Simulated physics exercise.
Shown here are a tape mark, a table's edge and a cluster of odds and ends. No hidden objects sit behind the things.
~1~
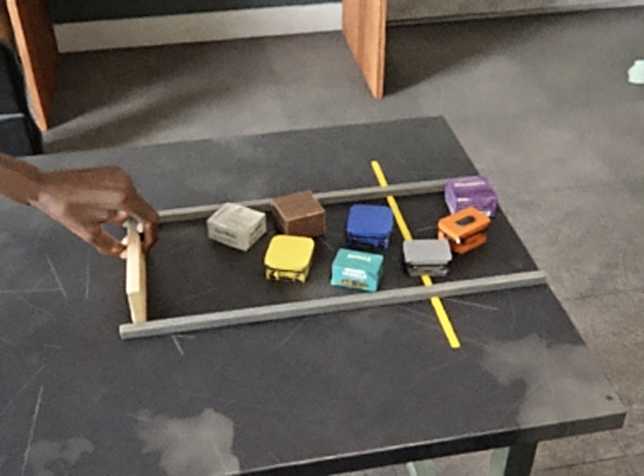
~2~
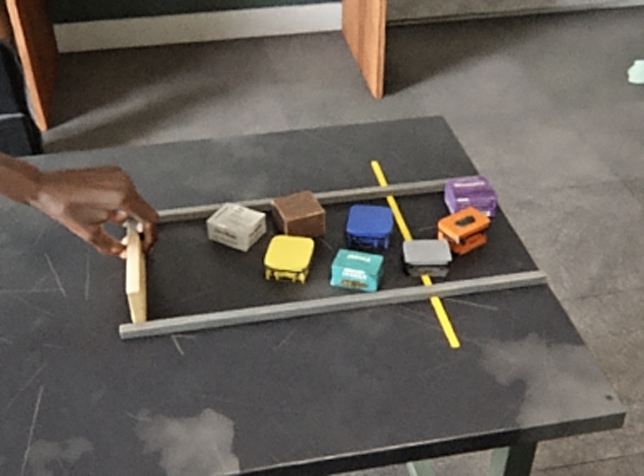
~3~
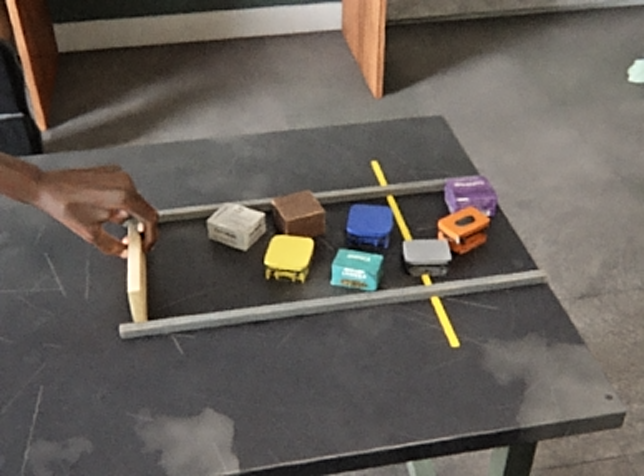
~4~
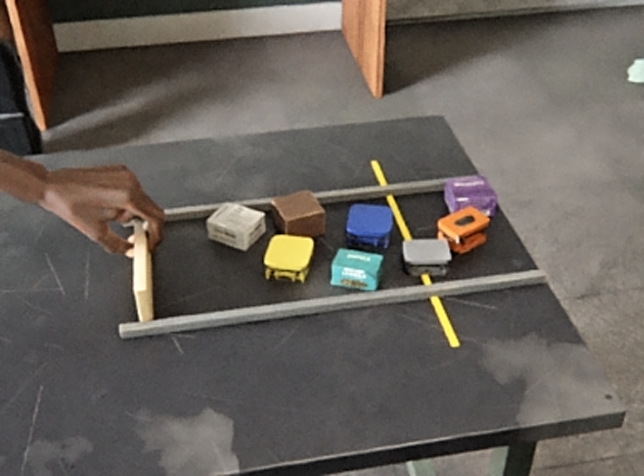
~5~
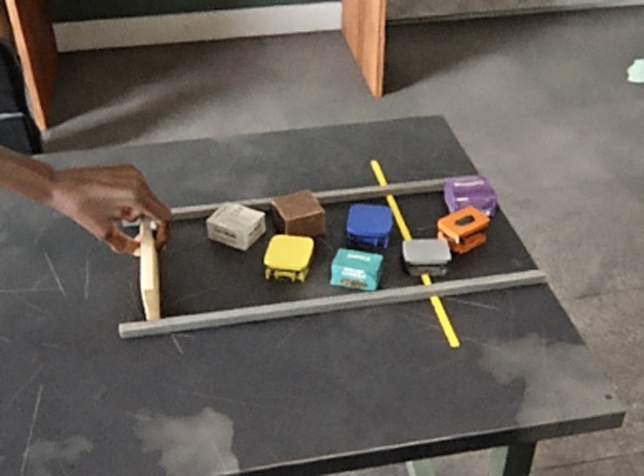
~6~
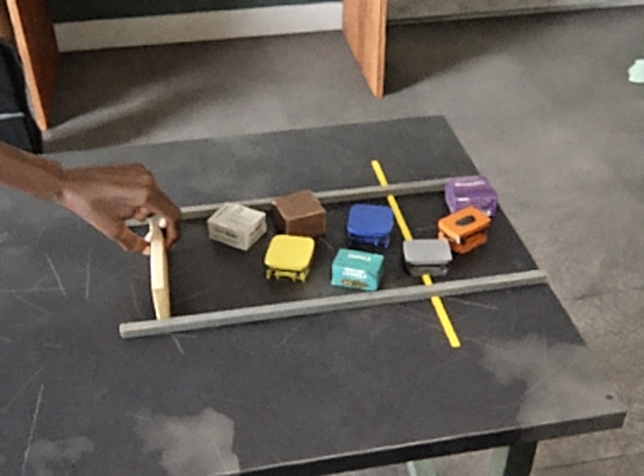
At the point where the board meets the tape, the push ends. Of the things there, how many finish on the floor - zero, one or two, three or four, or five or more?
Zero finish on the floor.
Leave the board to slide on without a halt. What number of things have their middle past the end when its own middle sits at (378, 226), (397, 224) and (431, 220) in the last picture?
Place by place: 0, 0 and 1.
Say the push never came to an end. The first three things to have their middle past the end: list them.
Ranked earliest first, the purple box comes before the orange case, which comes before the brown block.
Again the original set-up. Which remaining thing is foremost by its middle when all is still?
The purple box is the one.
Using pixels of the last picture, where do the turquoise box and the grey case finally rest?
The first comes to rest at (440, 265), and the second at (479, 261).
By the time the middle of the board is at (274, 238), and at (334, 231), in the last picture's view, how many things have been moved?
The first count is 4, and then it's 5.
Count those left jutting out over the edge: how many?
You'd get 1.
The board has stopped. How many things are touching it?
It touches 3.
Soon after, none off yet; purple box at rest near (471, 197); orange case at rest near (464, 231); grey case at rest near (427, 258).
Then, none off yet; purple box at rest near (471, 197); orange case moving near (471, 235); grey case moved a little near (440, 259).
At rest, the number that fall off is zero.
